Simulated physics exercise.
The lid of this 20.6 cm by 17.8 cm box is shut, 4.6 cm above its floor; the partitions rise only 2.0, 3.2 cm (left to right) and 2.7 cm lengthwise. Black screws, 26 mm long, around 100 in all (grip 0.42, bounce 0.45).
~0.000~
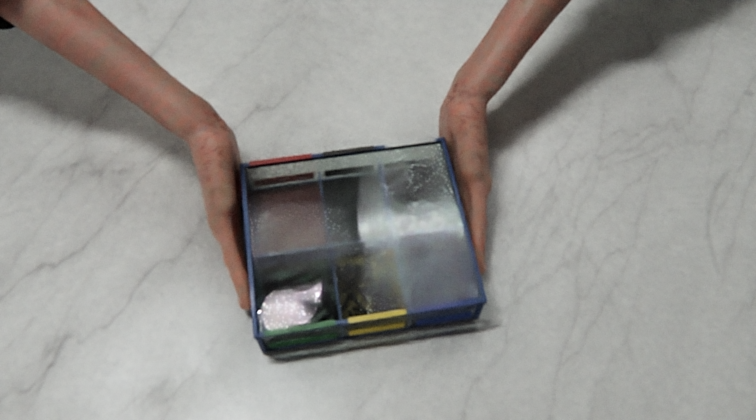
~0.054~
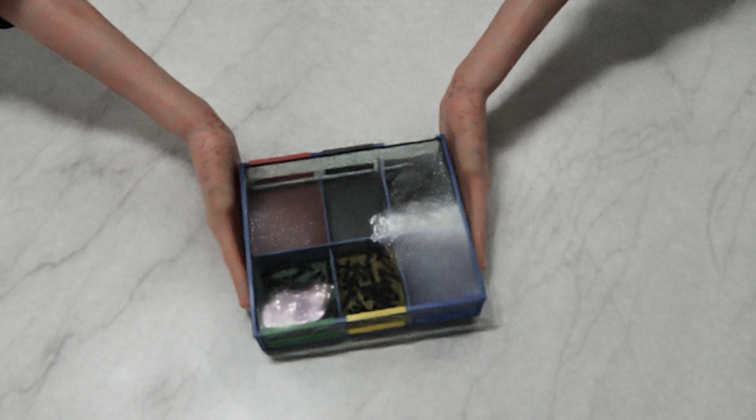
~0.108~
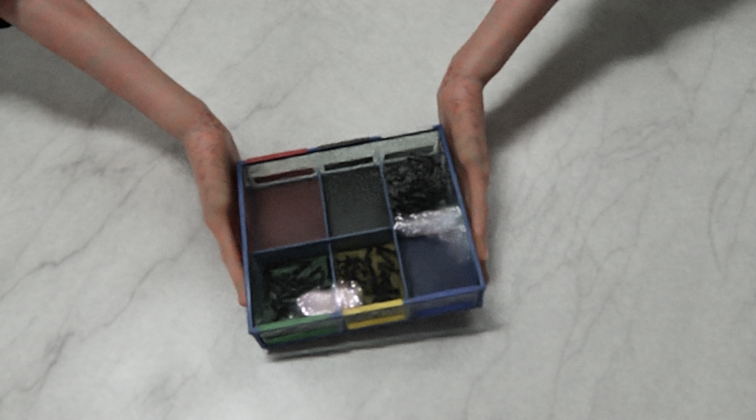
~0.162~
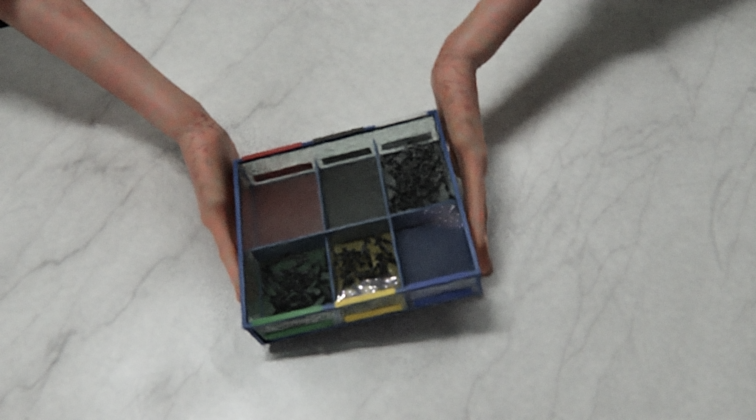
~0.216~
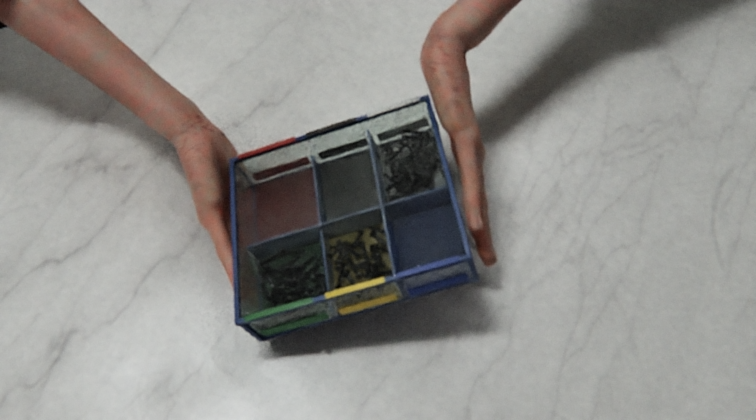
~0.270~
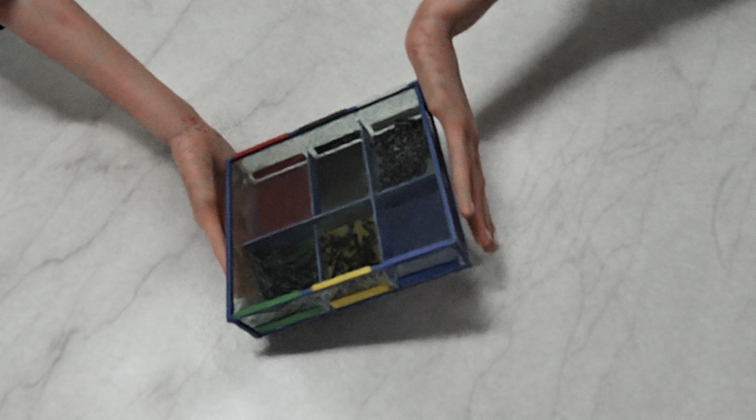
On a pale marbled surface, two hands held a clear-topped box of six compartments, three with small dark pieces inside, and turned it slightly counterclockwise while tilting it, as the glare slid off its lid.
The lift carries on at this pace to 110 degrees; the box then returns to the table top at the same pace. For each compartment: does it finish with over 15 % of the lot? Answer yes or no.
Red: Yes, blue: No, green: Yes, yellow: No, white: Yes, black: No.
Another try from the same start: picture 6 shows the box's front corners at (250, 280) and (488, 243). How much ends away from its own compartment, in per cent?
Then about 55 per cent.
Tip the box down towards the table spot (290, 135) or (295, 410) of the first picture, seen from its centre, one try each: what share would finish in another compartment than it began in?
About 50 and 35 per cent.
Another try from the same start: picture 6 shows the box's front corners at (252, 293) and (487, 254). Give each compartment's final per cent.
Red 40; blue 0; green 0; yellow 0; white 45; black 15.
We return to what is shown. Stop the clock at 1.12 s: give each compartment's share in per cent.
Red 10, blue 0, green 45, yellow 0, white 40, black 5.
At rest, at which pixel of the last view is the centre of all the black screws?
At about (287, 233).
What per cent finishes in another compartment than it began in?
Roughly 40 per cent.
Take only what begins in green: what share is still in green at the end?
About 100 per cent.
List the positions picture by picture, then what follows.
In the first frame, box tilt 0 degrees, front corners at (258, 334) and (482, 299); green 30 %, yellow 25 %, white 45 %.
In the second frame, box tilt 1 degrees, front corners at (257, 333) and (482, 296).
In the third frame, box tilt 6 degrees, front corners at (253, 329) and (481, 286), lowest corner left back.
In the fourth frame, box tilt 12 degrees, front corners at (247, 324) and (476, 271), lowest corner left back.
In the fifth frame, box tilt 18 degrees, front corners at (240, 320) and (467, 256), lowest corner left back.
In the sixth frame, box tilt 24 degrees, front corners at (232, 317) and (453, 240), lowest corner left back; green 30 %, yellow 25 %, white 45 %. The box's pace is about 115 degrees a second.
After 1.12 s, tilt 109 degrees; red 10 %, green 45 %, white 40 %, black 5 %.
Then, at 1.69 s, tilt 48 degrees; red 20 %, green 45 %, white 35 %, black 5 %.
After 2.32 s, tilt 0 degrees; red 20 %, green 40 %, white 35 %, black 5 %.
In the end, at 2.7 s, red 20 %, blue 0 %, green 40 %, yellow 0 %, white 35 %, black 5 %.
